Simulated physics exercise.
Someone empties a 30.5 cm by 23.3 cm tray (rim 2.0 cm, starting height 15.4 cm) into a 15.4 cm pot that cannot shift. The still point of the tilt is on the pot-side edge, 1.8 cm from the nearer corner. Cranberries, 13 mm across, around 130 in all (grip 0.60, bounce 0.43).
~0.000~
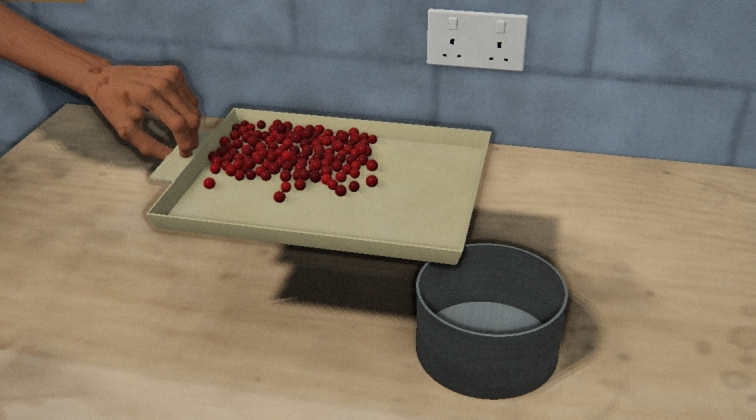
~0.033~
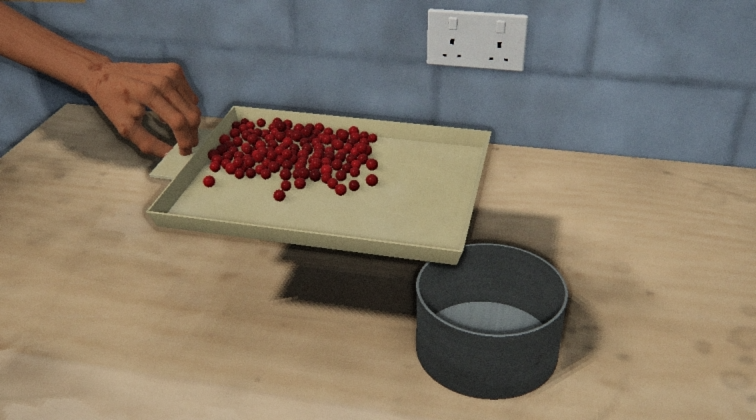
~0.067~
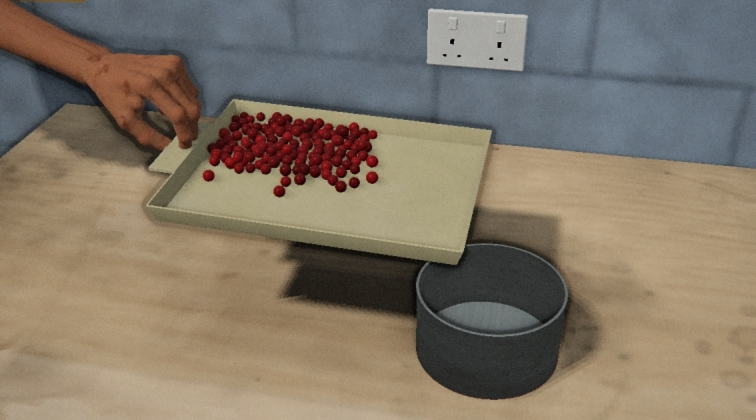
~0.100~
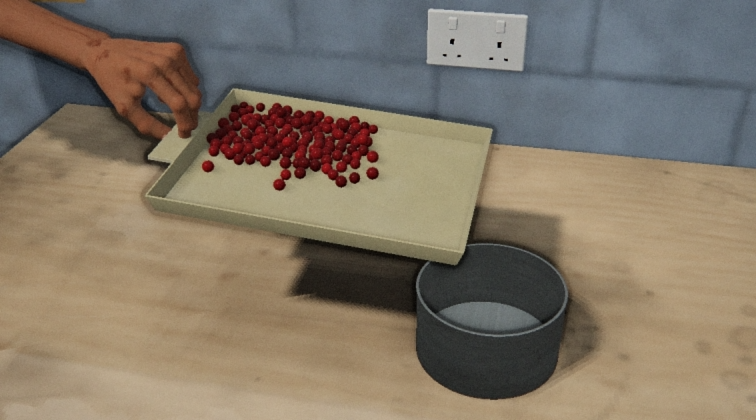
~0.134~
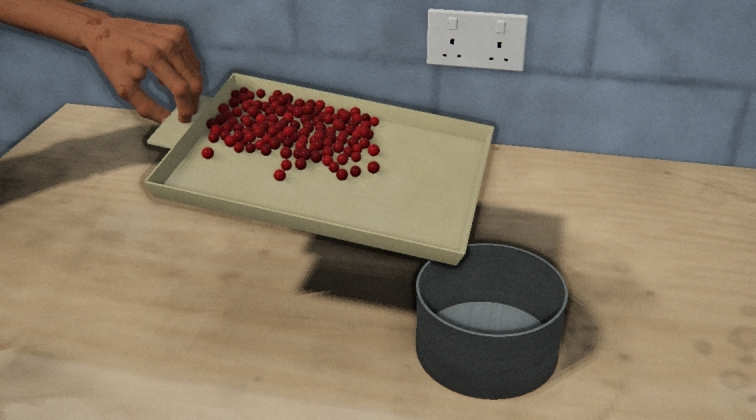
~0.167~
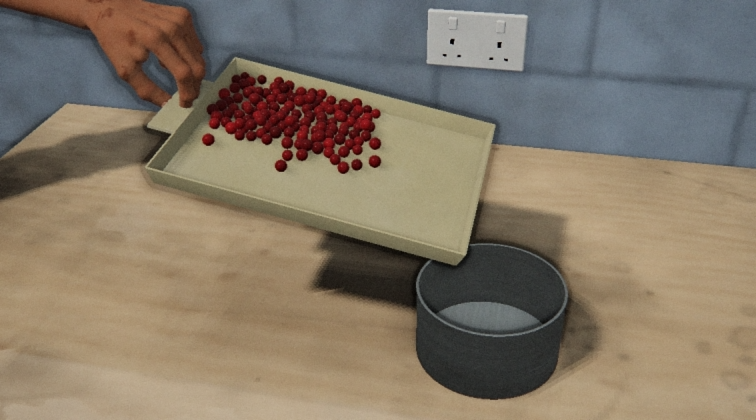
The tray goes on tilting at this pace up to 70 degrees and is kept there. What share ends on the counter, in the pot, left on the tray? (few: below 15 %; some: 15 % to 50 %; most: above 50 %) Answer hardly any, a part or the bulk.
Counter a part, pot a part, tray a part.
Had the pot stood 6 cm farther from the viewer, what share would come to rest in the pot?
Then about 15 per cent.
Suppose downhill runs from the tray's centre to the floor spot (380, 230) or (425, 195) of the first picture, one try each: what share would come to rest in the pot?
Some 5 and 15 per cent.
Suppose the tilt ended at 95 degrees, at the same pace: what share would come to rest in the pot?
In that case some 50 per cent.
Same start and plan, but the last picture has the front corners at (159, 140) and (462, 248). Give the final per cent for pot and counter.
Pot 10, counter 65.
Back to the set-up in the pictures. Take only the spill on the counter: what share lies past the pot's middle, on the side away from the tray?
Roughly 100 per cent.
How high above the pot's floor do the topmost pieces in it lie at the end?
Roughly 3.0 cm.
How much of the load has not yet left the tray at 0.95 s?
Roughly 30 per cent.
After 0.45 s, tilt 40 degrees; the tray holds 100 %, the pot 0 %.
After 0.64 s, tilt 60 degrees; the tray holds 100 %, the pot 0 %.
Then, at 0.95 s, tilt 70 degrees; the tray holds 30 %, the pot 25 %.
In the end, at 1.8 s, counter 40 %, pot 35 %, tray 25 %.
